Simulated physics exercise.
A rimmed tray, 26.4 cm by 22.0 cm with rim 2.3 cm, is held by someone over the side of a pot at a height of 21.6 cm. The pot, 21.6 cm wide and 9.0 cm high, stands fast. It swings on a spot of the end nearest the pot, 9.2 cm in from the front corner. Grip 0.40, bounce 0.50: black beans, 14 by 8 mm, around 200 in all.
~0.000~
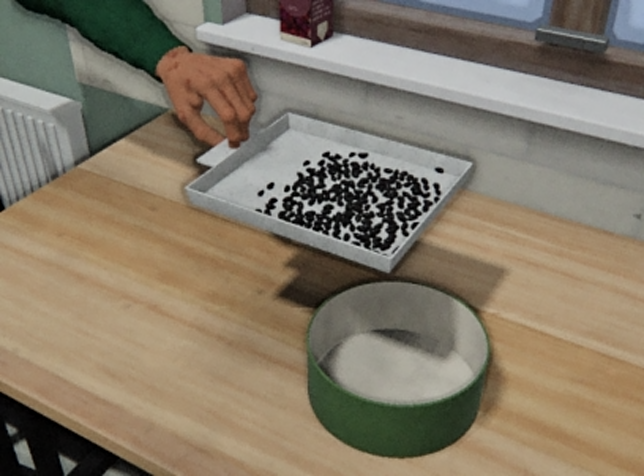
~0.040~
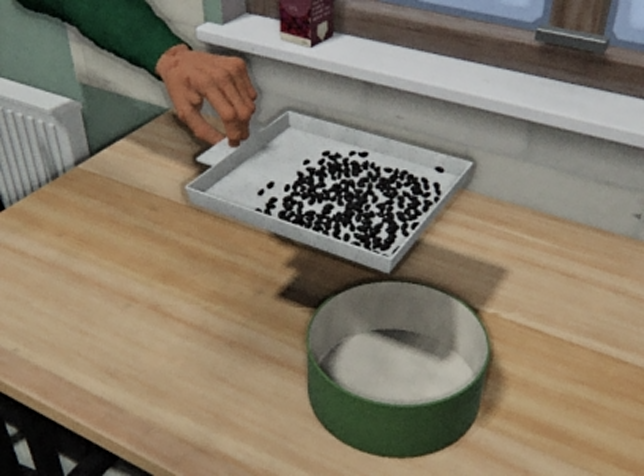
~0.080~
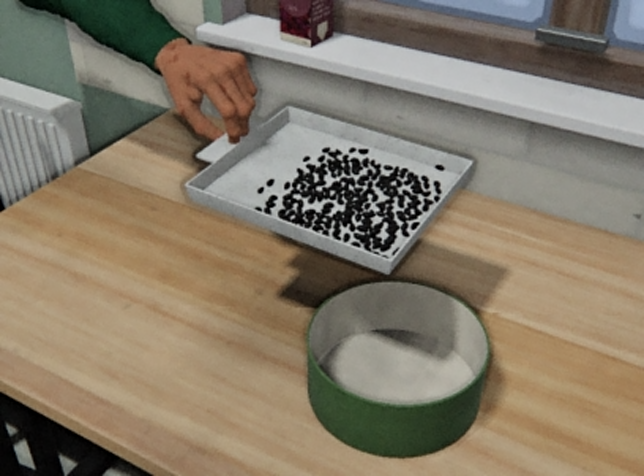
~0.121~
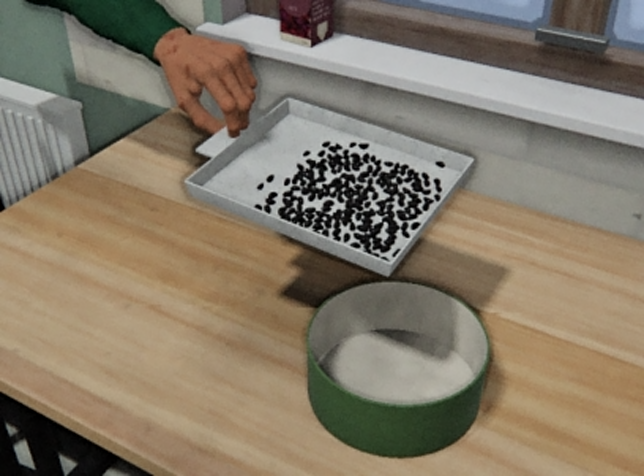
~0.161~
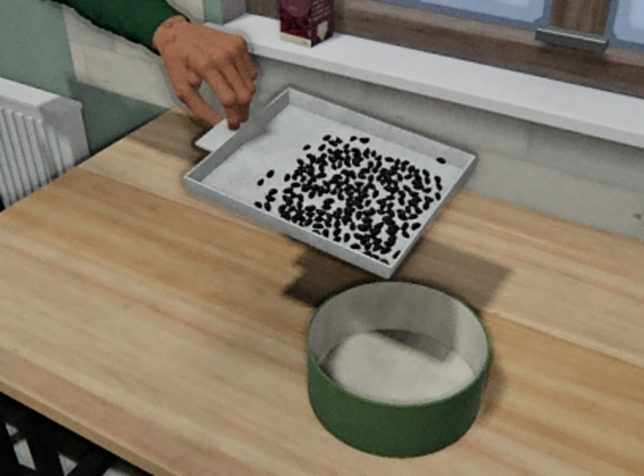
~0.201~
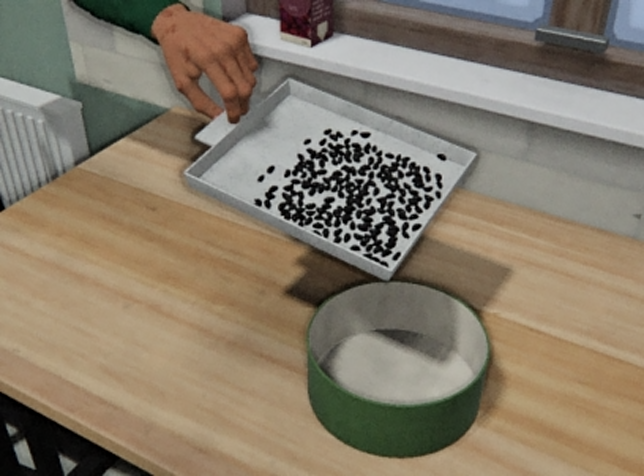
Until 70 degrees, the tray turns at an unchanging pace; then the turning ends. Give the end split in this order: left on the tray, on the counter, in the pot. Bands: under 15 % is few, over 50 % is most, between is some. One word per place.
Left on the tray: Some, counter: Few, pot: Most.
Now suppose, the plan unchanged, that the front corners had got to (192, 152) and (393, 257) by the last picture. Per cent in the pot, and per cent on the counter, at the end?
The pot gets 20 and the counter 10.
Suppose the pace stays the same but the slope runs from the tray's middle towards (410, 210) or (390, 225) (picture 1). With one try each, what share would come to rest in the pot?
Around 20 % for the first direction, around 40 % for the second.
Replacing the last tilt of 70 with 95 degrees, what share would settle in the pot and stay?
That would be around 100 percent.
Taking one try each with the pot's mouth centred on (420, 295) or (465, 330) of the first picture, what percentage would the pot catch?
Try one: ~ 10 %; try two: ~ 30 %.
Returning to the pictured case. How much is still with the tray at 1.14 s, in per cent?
75%, roughly.
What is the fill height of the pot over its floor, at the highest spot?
2.0 cm.
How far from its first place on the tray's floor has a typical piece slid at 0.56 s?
3 cm.
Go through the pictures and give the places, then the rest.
The first frame shows tray tilt 0 degrees, front corners at (190, 187) and (389, 255); middle of the pieces at (349, 200); pot at (398, 337).
The second frame shows tray tilt 1 degrees, front corners at (190, 186) and (389, 256); middle of the pieces at (349, 200).
The third frame shows tray tilt 2 degrees, front corners at (190, 184) and (389, 258); middle of the pieces at (349, 198).
The fourth frame shows tray tilt 5 degrees, front corners at (190, 180) and (390, 260), lowest corner right front; middle of the pieces at (349, 196).
The fifth frame shows tray tilt 8 degrees, front corners at (189, 176) and (390, 264), lowest corner right front; middle of the pieces at (349, 194).
The sixth frame shows tray tilt 11 degrees, front corners at (189, 172) and (390, 267), lowest corner right front; middle of the pieces at (350, 191); pot at (398, 337). The tray's pace is about 80 degrees a second.
After 0.56 s, tilt 40 degrees; the tray holds 100 %, the pot 0 %.
After 0.80 s, tilt 59 degrees; the tray holds 100 %, the pot 0 %.
After 1.14 s, tilt 70 degrees; the tray holds 75 %, the pot 10 %.
In the end, at 2.7 s, tray 25 %, counter 0 %, pot 75 %.
